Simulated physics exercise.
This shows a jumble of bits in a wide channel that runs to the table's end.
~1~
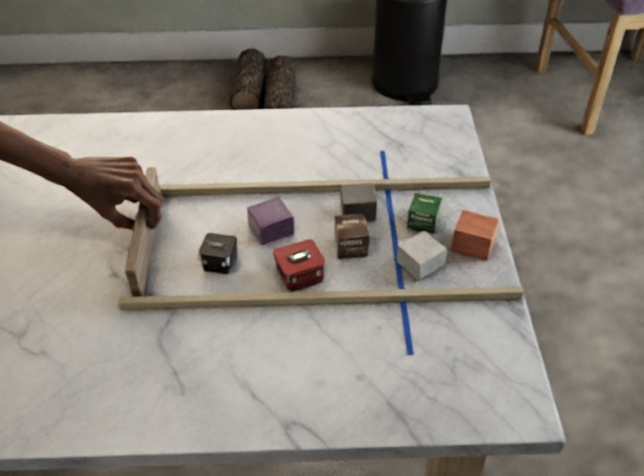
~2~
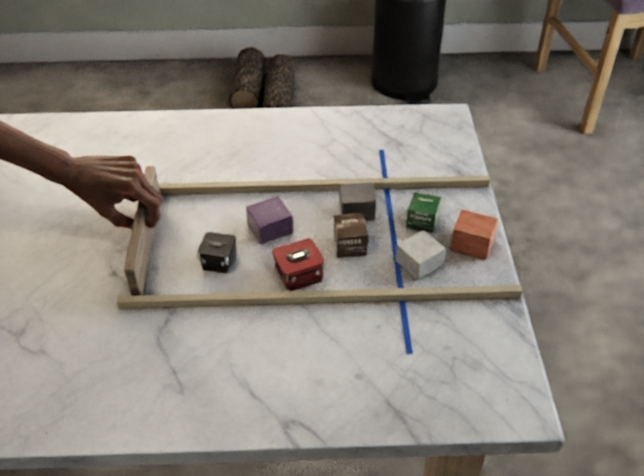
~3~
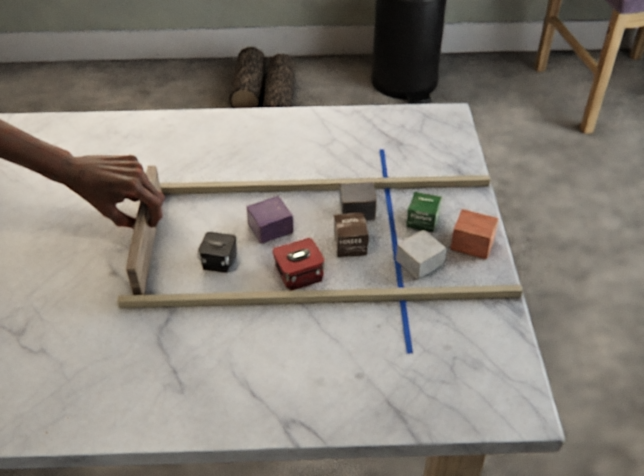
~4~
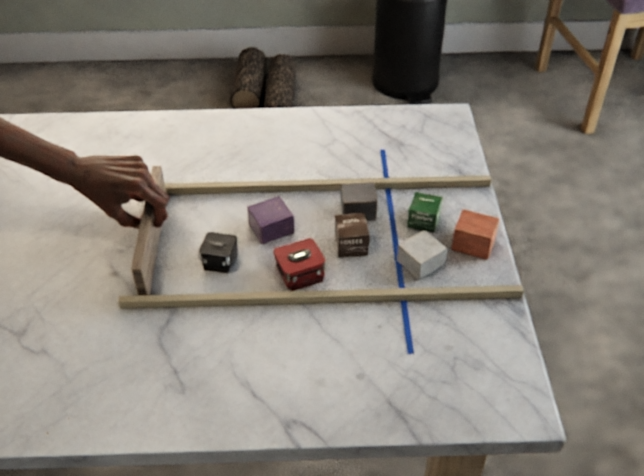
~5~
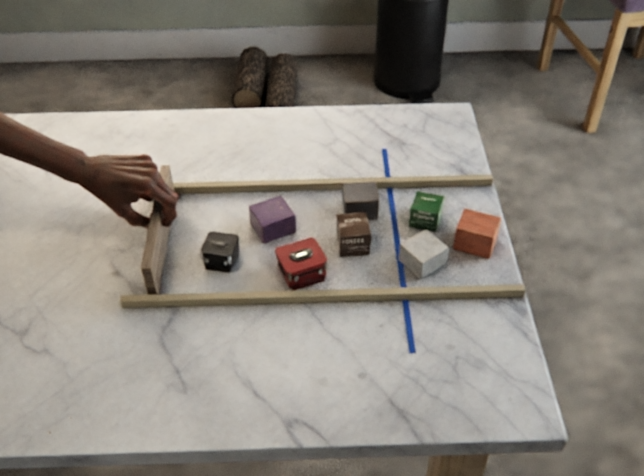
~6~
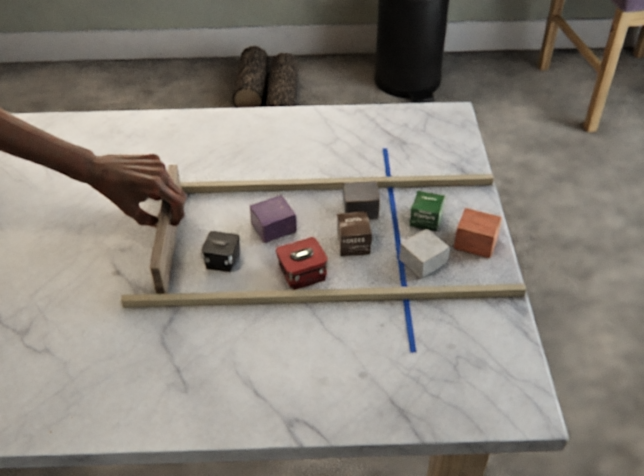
A hand reaching in from the left grips an upright wooden board on a marble table, seen from above at an angle in a grey-floored room. Between two wooden rails sit black, purple, red, brown, grey, green, white and orange blocks and boxes, with blue tape crossing beneath. The hand first barely moves, then slides the board slightly right, while the blocks stay essentially still.
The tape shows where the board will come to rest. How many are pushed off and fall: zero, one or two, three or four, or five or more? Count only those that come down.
Outcome: The number that fall off is zero.
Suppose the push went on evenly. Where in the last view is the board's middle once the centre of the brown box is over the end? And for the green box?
For the brown box at (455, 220), for the green box at (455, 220).
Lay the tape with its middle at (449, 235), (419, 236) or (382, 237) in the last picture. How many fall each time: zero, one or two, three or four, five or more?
In that order: Just one or two; zero; not one.
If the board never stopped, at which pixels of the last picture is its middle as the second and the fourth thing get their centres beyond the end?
Its middle is around (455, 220) and later (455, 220).
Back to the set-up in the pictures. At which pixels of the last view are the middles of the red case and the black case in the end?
Near (436, 263) and (414, 238).
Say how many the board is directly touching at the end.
That makes 3.
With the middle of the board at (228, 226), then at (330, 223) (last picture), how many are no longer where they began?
By then 1, and 5.
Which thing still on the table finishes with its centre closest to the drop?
The orange block ends nearest.
Soon after, none off yet; orange block at rest near (478, 233); green box at rest near (427, 211); white block at rest near (424, 253).
At rest, the number that fall off is zero.
